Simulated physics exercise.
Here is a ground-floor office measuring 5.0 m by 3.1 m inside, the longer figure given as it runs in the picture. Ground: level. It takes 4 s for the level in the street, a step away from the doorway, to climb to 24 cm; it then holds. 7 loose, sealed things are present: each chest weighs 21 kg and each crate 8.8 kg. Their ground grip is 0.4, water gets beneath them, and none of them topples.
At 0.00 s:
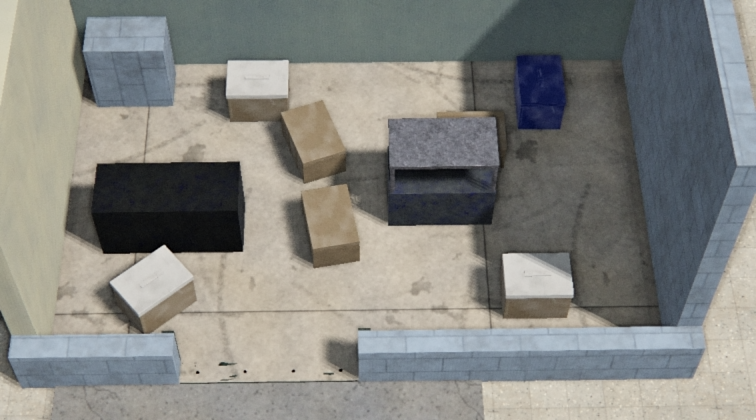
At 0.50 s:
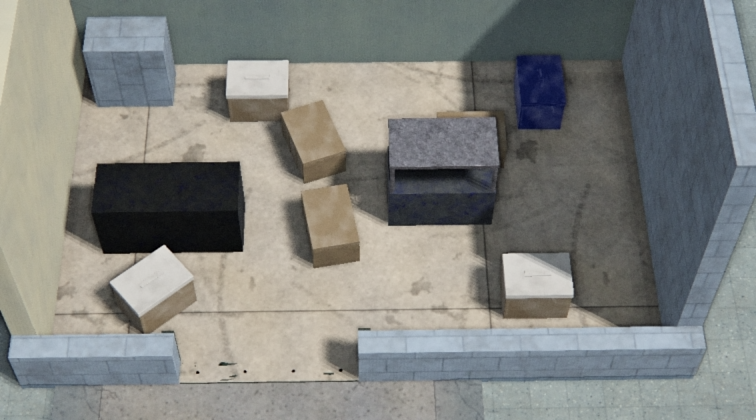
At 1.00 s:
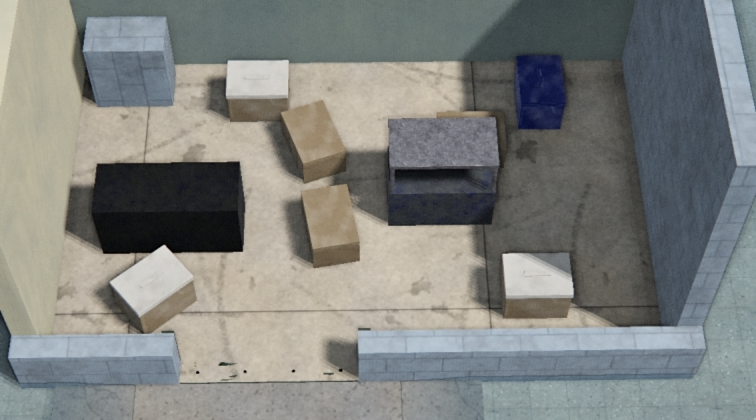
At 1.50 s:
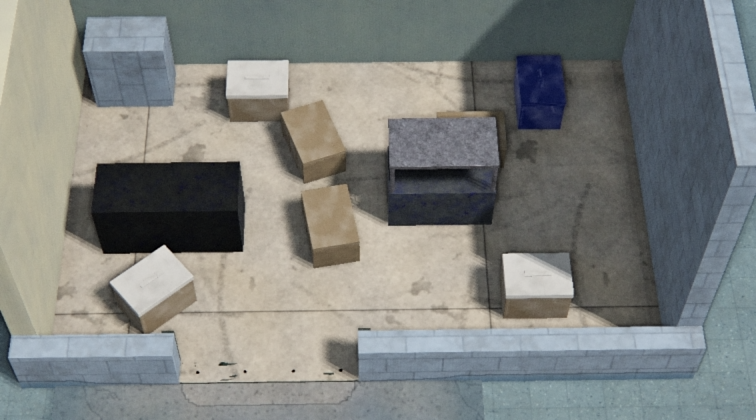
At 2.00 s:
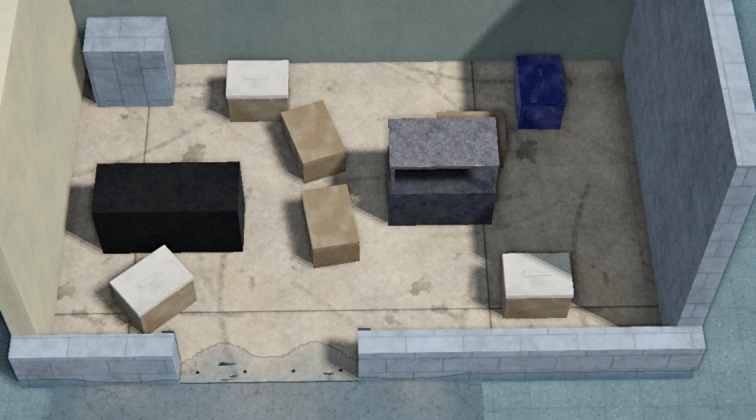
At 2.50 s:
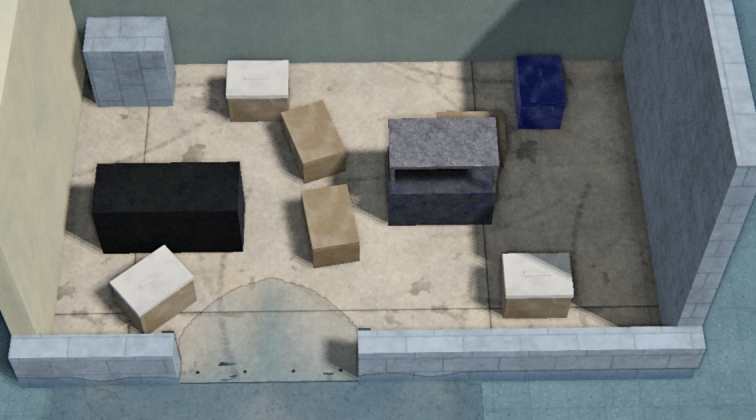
In a walled room seen from above, boxes and blocks stand still on a tiled floor while shallow water spreads over the ground outside, reaches the gap in the front wall, and creeps inside in a rounded patch.
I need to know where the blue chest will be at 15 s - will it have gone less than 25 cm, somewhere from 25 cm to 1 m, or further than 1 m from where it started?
It gets pushed well away.
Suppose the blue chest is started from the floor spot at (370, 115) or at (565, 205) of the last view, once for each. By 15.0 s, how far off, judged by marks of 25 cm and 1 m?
From the first spot it would go a long distance, and from the second it would go a long distance.
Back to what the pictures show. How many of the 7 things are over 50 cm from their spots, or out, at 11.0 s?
That would be 5.
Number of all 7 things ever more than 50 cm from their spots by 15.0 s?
That makes 7.
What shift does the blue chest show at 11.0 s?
200 cm, give or take.
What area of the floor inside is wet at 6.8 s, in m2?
Wet area: Approx. 13 m2.
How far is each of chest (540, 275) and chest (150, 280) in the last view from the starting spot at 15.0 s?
Shifts: 200 cm / 50 cm.
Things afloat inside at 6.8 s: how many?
2.
After 3.5 s the blue chest is near (541, 79), 0.0 m from its start, aground; 0 afloat.
After 6.8 s the blue chest is near (549, 80), 0.1 m from its start, aground; 2 afloat.
After 11.0 s the blue chest is near (594, 281), 2.2 m from its start, afloat; 6 afloat.
After 15.0 s the blue chest is near (327, 206), 2.4 m from its start, afloat; 7 afloat.
